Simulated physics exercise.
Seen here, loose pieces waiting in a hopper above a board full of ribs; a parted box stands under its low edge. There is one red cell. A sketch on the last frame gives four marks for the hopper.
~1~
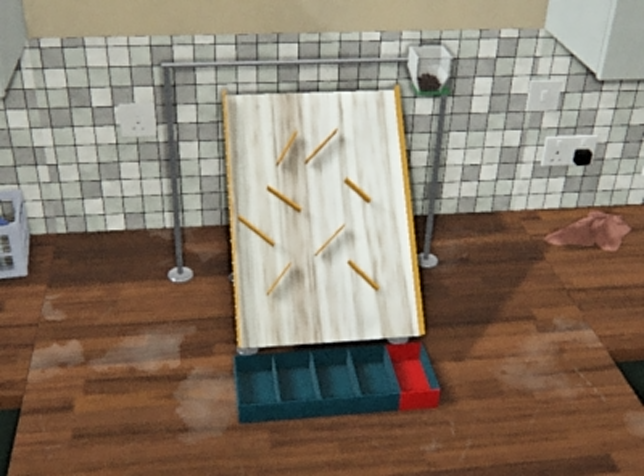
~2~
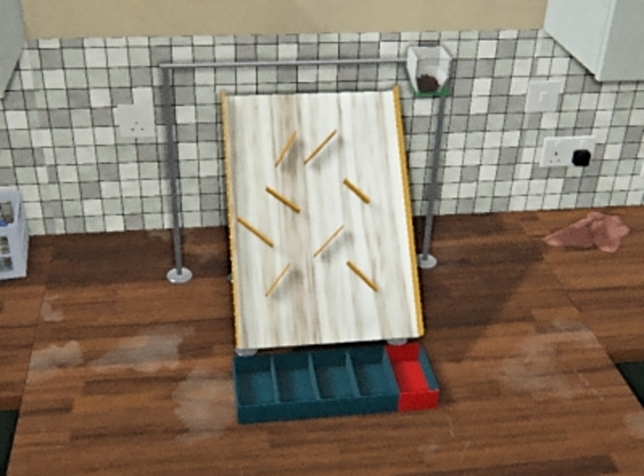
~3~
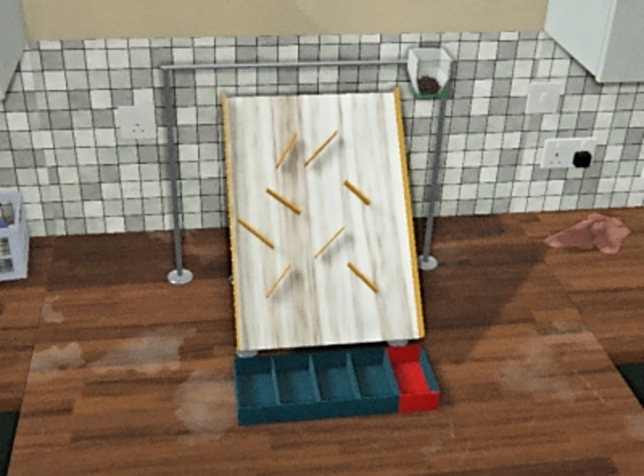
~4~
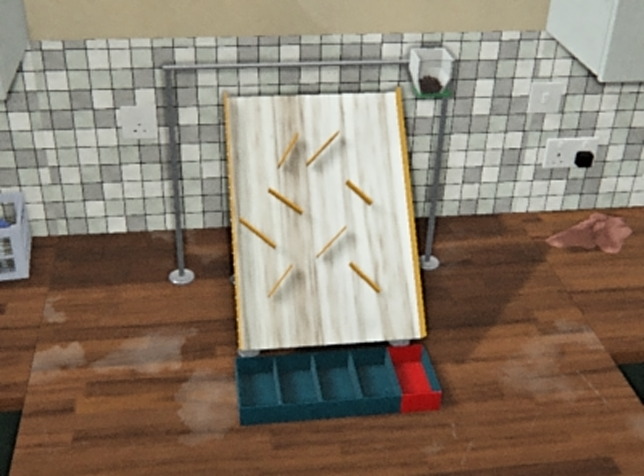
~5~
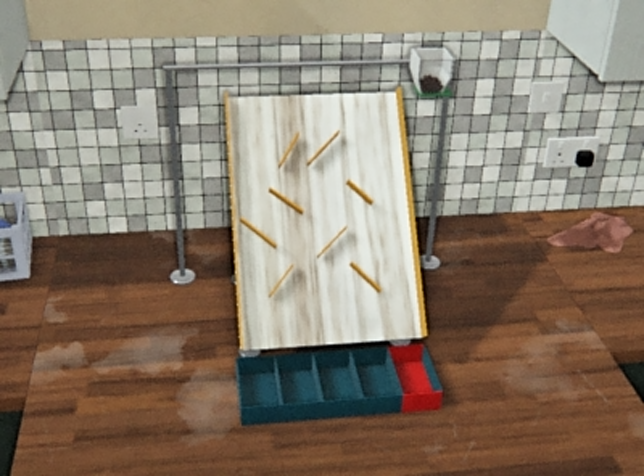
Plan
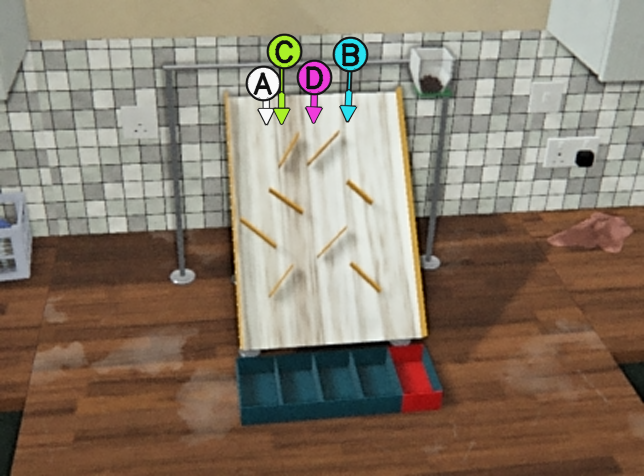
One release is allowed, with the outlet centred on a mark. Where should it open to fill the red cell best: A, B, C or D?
B beats the others.
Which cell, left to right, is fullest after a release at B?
The fifth.
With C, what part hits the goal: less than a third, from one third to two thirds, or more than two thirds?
Less than a third.
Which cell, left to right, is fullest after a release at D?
It is the second one.
On the marked copy, mark A meets the board at (266, 118); mark B meets the board at (347, 115); mark C meets the board at (281, 118); mark D meets the board at (313, 117).
If A is chosen, a stray few in the red cell, about half in other cells, about half outside the box.
If B is chosen, about a third in the red cell, about a quarter in other cells, about a third outside the box.
If C is chosen, none in the red cell, about half in other cells, about half outside the box.
If D is chosen, a stray few in the red cell, about two thirds in other cells, about a third outside the box.
